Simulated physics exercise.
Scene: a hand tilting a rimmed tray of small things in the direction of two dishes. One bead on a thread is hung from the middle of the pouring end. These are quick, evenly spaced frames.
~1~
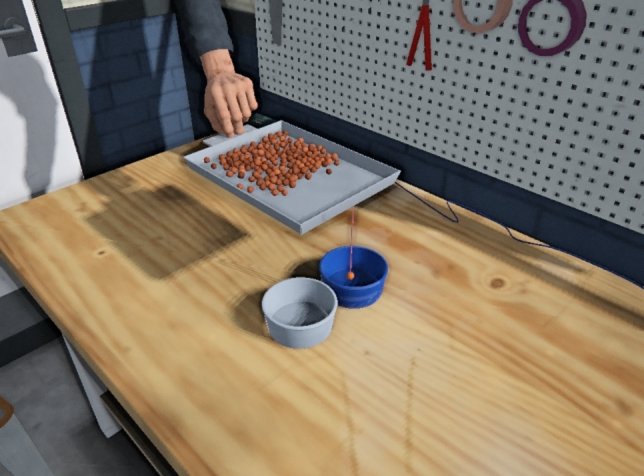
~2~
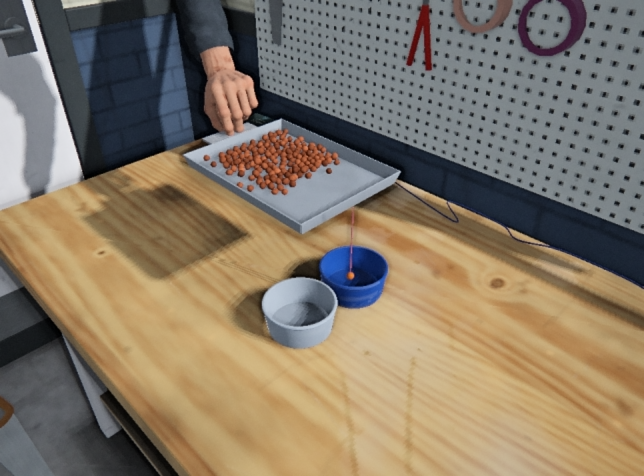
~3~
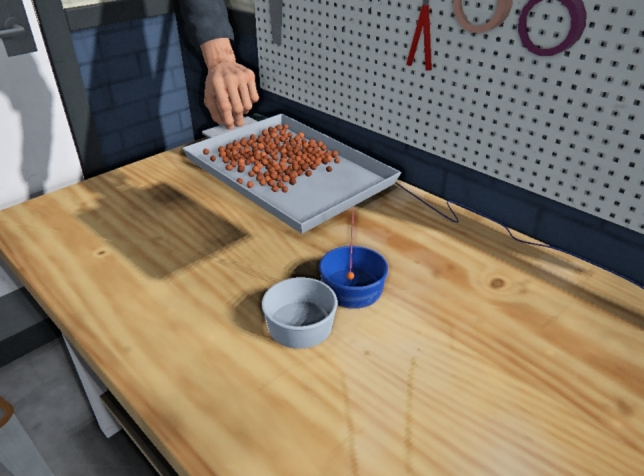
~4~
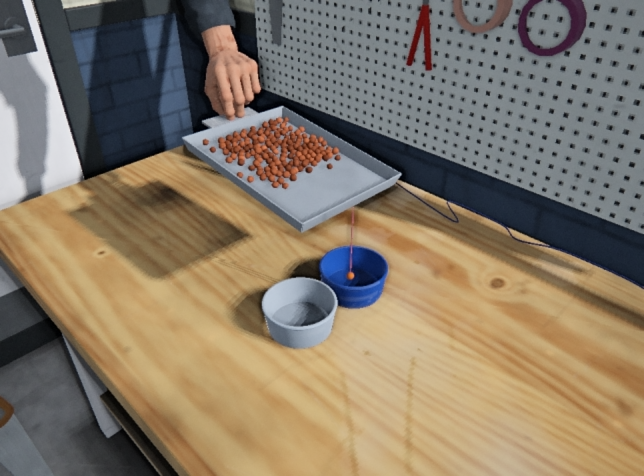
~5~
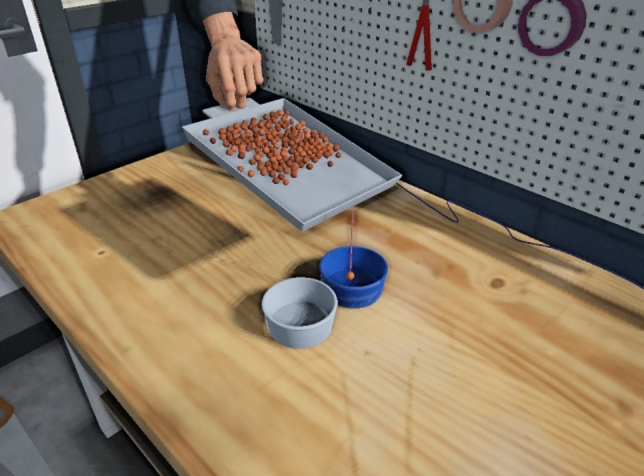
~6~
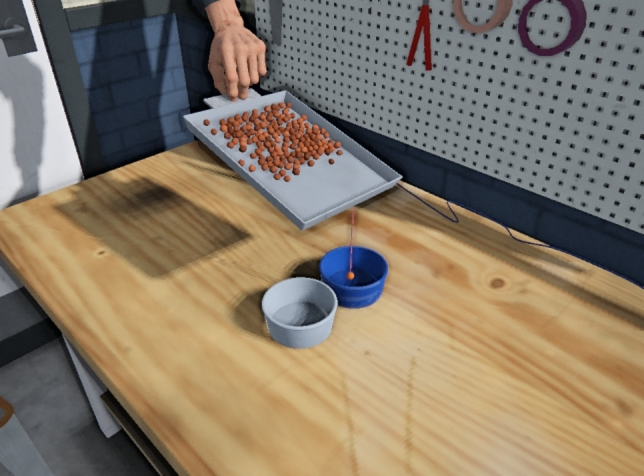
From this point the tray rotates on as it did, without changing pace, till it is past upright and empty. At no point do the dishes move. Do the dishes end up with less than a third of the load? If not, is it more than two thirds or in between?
Yes, never reaches a third.
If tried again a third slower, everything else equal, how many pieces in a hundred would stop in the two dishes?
It would be close to 0 per cent.
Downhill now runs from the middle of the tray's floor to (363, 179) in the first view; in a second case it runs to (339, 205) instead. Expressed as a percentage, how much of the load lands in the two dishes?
First case around 40 per cent, second case 0 per cent.
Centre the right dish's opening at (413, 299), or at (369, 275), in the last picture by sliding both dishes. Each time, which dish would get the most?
Result 1: The right-hand one; result 2: The right-hand one.
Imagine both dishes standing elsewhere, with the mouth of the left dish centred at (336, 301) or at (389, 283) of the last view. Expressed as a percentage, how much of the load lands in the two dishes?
Around 60 and then 70 per cent.
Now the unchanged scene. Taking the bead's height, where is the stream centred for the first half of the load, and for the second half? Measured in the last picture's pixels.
Around (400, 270) first; around (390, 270) second.
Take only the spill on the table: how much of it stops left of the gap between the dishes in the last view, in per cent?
Near 0 %.
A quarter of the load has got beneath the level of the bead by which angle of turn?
About 105 degrees.
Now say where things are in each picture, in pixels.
In the first frame, corners of the pouring end (301, 221) and (395, 171), level; middle of the load (275, 163), clay pellets; left dish (325, 329); right dish (378, 290); bead on its thread (350, 276).
In the second frame, corners of the pouring end (301, 221) and (395, 171), level; middle of the load (275, 162).
In the third frame, corners of the pouring end (302, 221) and (395, 172), tipped barely, lowest at the right corner; middle of the load (275, 158).
In the fourth frame, corners of the pouring end (303, 220) and (396, 173), tipped a little, lowest at the right corner; middle of the load (276, 152).
In the fifth frame, corners of the pouring end (304, 219) and (397, 174), tipped a little, lowest at the right corner; middle of the load (276, 146).
In the sixth frame, corners of the pouring end (305, 219) and (397, 176), tipped clearly, lowest at the right corner; middle of the load (278, 140); left dish (325, 329); right dish (378, 290).
Just after the last frame, tray tipped steeply; almost all on the tray; just a few outside both; about a tenth in the air.
A moment on, tray tipped right over; the larger part on the tray; about a tenth outside both; about a tenth in the air.
Further on, tray tipped past a quarter turn; just a few in the right dish; almost all outside both.
When it is over, tray tipped past a quarter turn; not one in the left dish; just a few in the right dish; almost all outside both.
